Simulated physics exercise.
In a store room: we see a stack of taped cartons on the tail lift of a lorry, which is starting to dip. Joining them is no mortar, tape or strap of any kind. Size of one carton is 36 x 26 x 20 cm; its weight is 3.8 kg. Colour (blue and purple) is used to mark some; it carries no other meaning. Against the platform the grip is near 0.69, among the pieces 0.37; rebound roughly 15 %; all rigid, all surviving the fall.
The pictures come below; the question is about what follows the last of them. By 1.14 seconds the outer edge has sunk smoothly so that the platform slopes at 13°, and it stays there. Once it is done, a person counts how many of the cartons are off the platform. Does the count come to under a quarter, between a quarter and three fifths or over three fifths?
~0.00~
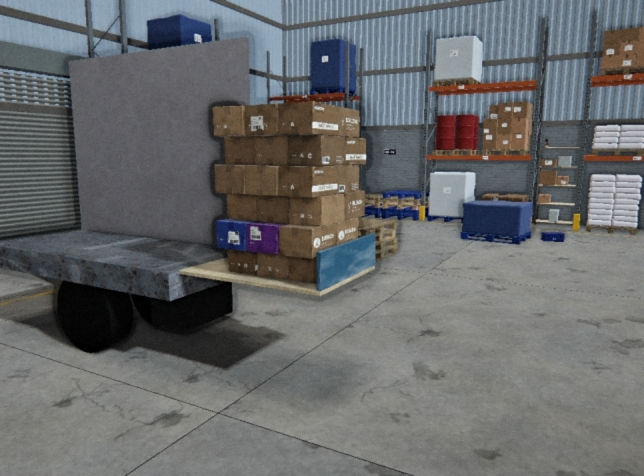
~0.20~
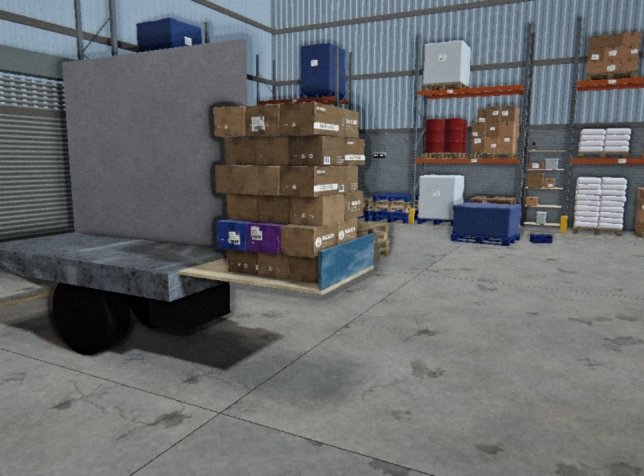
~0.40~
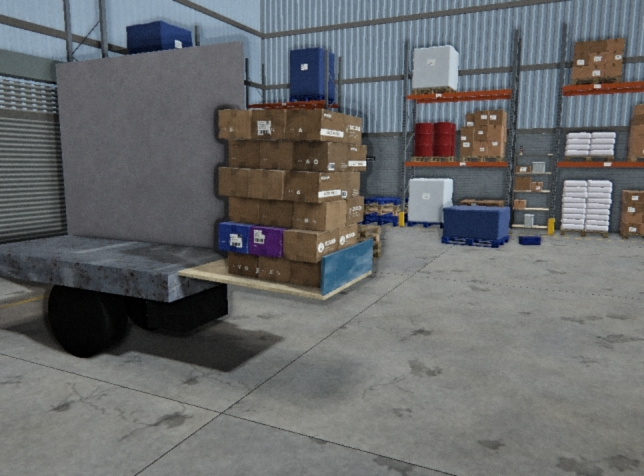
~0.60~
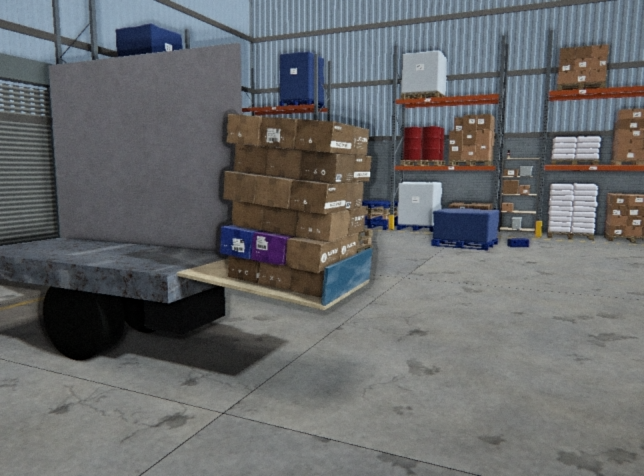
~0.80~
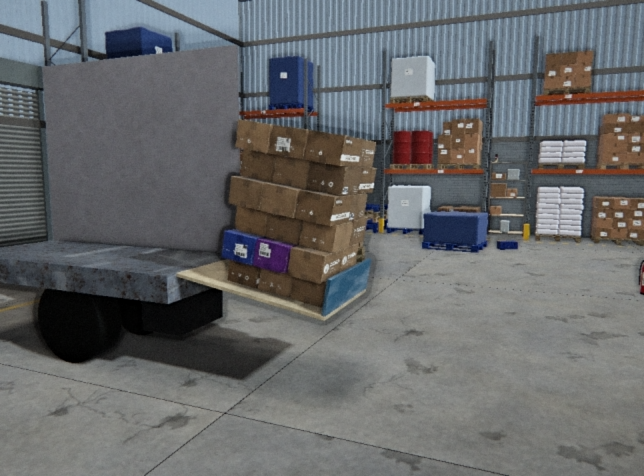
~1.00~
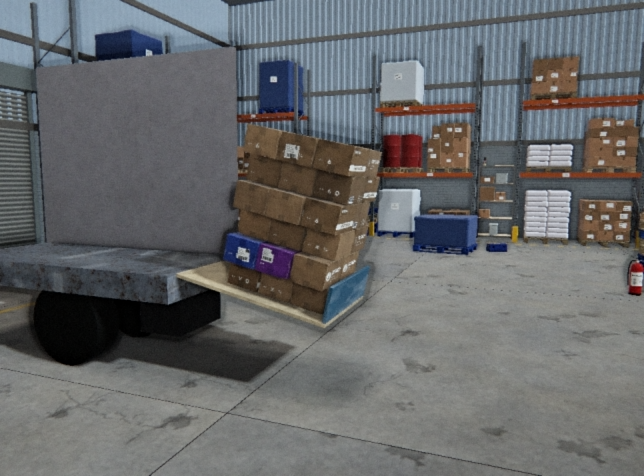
It comes to between a quarter and three fifths.
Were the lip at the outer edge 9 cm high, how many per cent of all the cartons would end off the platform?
With that change, 70 percent.
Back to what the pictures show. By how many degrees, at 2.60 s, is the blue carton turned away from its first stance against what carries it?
Something like 0°, more or less.
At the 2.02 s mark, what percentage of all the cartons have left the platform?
By then, 35 per cent.
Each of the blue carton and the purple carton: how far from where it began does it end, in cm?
Blue shifts 10 cm and purple shifts 20 cm.
After 1.60 s, slope 13°; 4 of the 36 cartons off the platform; purple carton leaning 10°; blue carton leaning 10°.
After 2.02 s, slope 13°; 12 of the 36 cartons off the platform; purple carton leaning 4°; blue carton shifted 27 mm.
After 2.60 s, slope 13°; 18 of the 36 cartons off the platform; purple carton leaning 3°; blue carton shifted 21 mm.
By the end (3.8 s), slope 13°; 18 of the 36 cartons off the platform; purple carton shifted 36 mm; blue carton shifted 21 mm. That is 50 per cent. As the last picture would show them, middles, purple carton near (288, 260), blue carton near (255, 250).
